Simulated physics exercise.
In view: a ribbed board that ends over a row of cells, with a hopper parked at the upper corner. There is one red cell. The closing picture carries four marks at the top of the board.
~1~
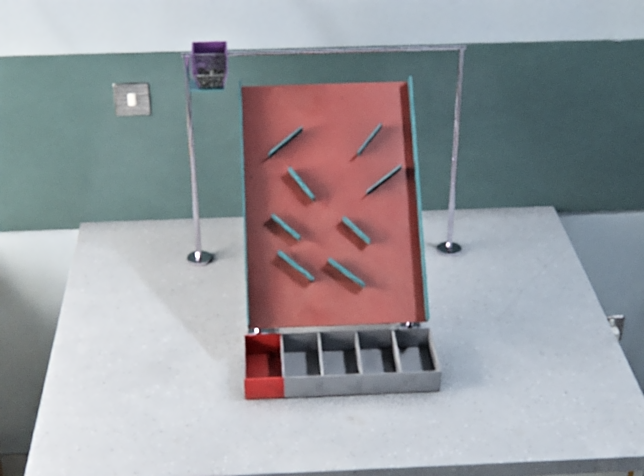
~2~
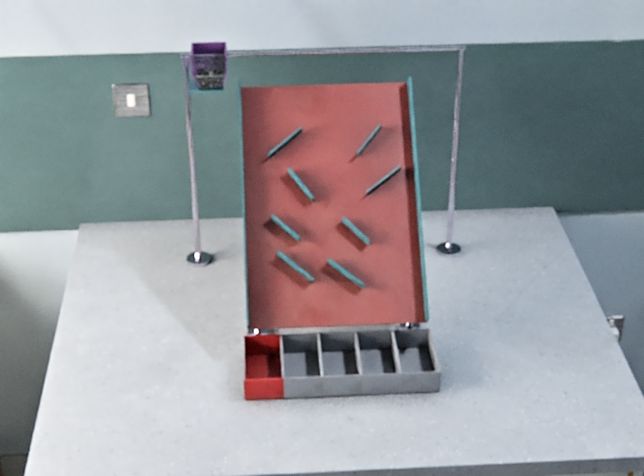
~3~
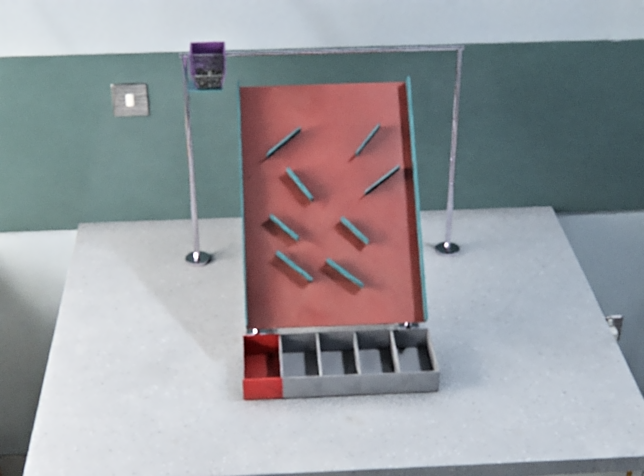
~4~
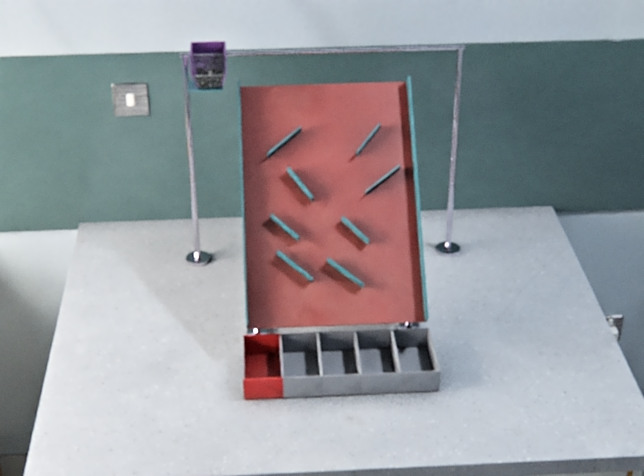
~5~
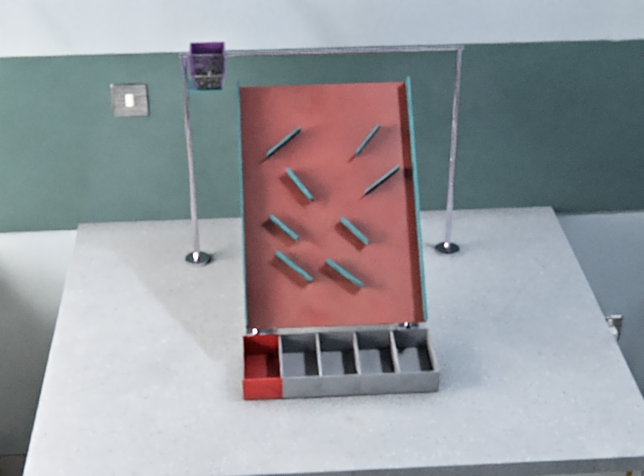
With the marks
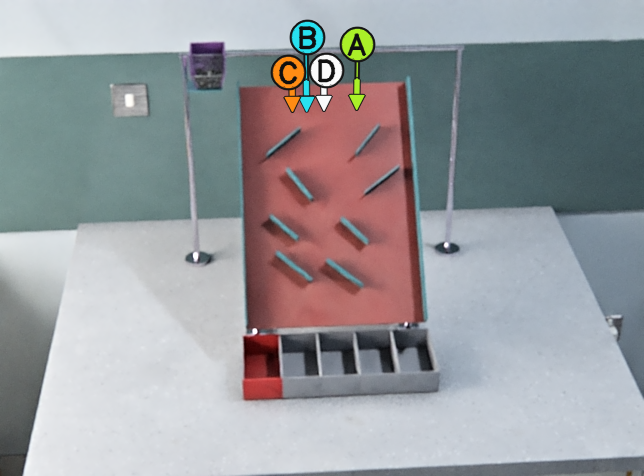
In the video, a tilted red board with angled teal ribs stands on a pale table above a row of cells, the leftmost one red, while a small purple hopper sits at the upper left; nothing visibly moves.
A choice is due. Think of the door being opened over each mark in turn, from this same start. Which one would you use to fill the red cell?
C is best.
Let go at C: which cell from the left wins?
It is the first one.
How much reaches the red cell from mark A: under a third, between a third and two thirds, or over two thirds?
Under a third.
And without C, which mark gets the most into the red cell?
B.
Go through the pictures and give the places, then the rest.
Hopper at (209, 77), black beans, door shut, in the first frame.
Ribs (268, 155) to (302, 127), (358, 152) to (381, 124), (289, 168) to (314, 198), in the second frame.
Ribs (366, 191) to (400, 165), (271, 214) to (298, 237), (342, 217) to (369, 241), in the third frame.
Ribs (278, 251) to (313, 279), (328, 258) to (364, 285), in the fourth frame.
Red cell at (263, 388), number 1 of 5 from the left, in the fifth frame.
On the marked copy, mark A meets the board at (356, 104); mark B meets the board at (306, 106); mark C meets the board at (292, 106); mark D meets the board at (323, 105).
With A, none in the red cell, all in other cells.
With B, about a quarter in the red cell, about two thirds in other cells, a stray few held on the board, a stray few outside the box.
With C, about two thirds in the red cell, about a third in other cells, a stray few outside the box.
With D, none in the red cell, nearly all in other cells, a stray few outside the box.
